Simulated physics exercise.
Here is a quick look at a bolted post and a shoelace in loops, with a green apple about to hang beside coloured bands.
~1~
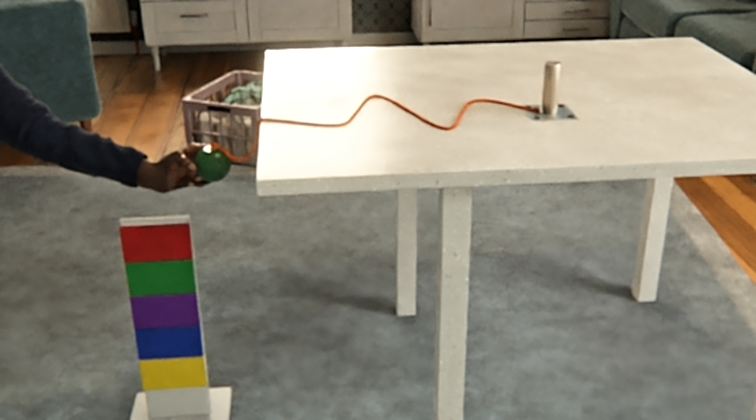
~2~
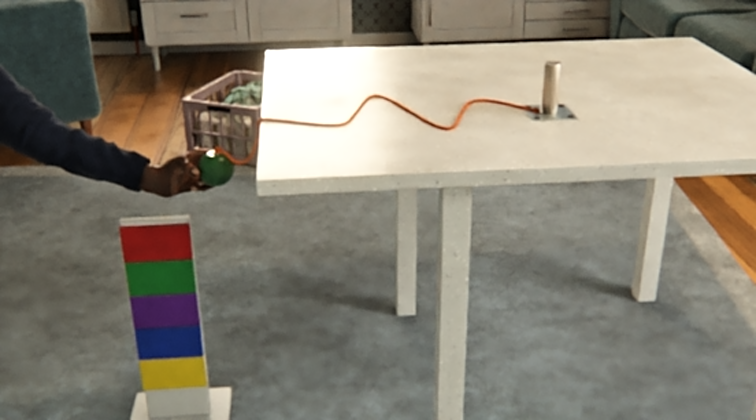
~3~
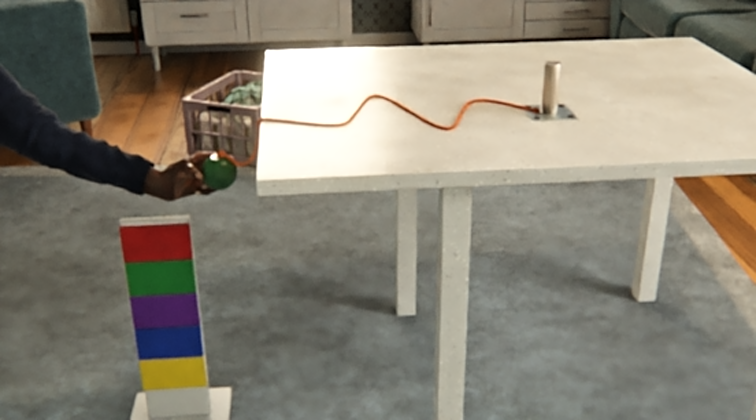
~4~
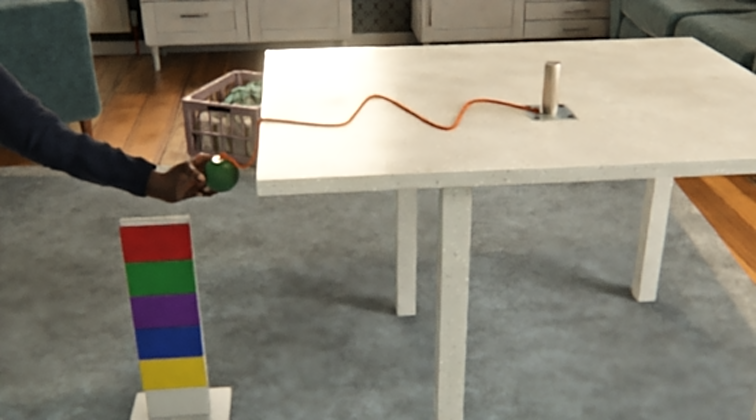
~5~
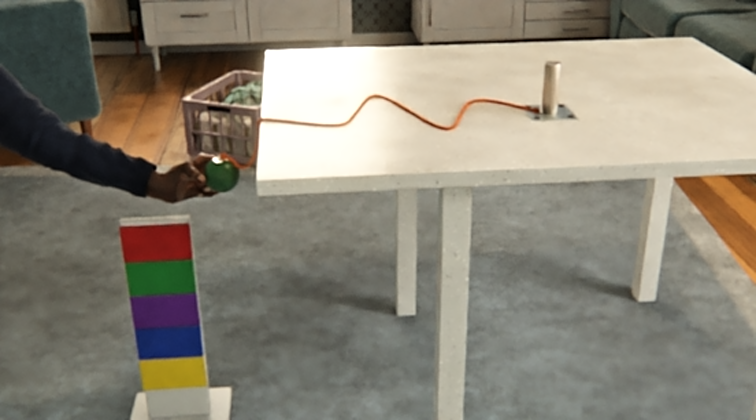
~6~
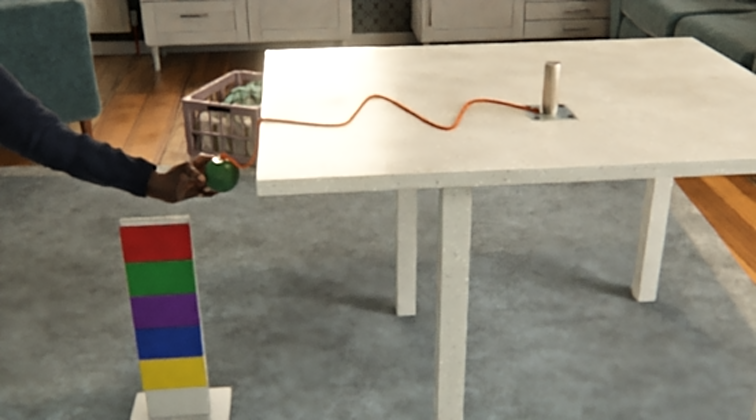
A hand holding a green apple shifts slightly to the right and down beside a white table's edge, above a stand of coloured bands, then stays nearly still, while the orange shoelace lying in curves across the tabletop remains unmoved.
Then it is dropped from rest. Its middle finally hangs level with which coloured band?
With the yellow band.
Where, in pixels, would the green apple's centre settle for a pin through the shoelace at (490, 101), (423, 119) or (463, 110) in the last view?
Taking them in turn, I'd expect around (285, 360), (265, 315) and finally (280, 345).
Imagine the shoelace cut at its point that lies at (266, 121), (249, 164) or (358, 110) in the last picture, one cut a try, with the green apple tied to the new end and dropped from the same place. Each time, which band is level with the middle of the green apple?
First try: Purple; second try: Blue; third try: Higher than all five.
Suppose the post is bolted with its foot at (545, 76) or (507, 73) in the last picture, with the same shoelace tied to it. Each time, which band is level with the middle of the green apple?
Try one - blue; try two - yellow.
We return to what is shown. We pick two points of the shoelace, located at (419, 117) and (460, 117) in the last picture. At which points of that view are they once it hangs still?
The first moves to (328, 117), the second to (411, 115).
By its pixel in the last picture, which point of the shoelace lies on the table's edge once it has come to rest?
Roughly (385, 98).
A little later, apple near (282, 337); level with blue.
Next, apple near (284, 371); level with yellow.
When it is over, apple near (287, 373); level with yellow. The shoelace holds its middle at yellow.
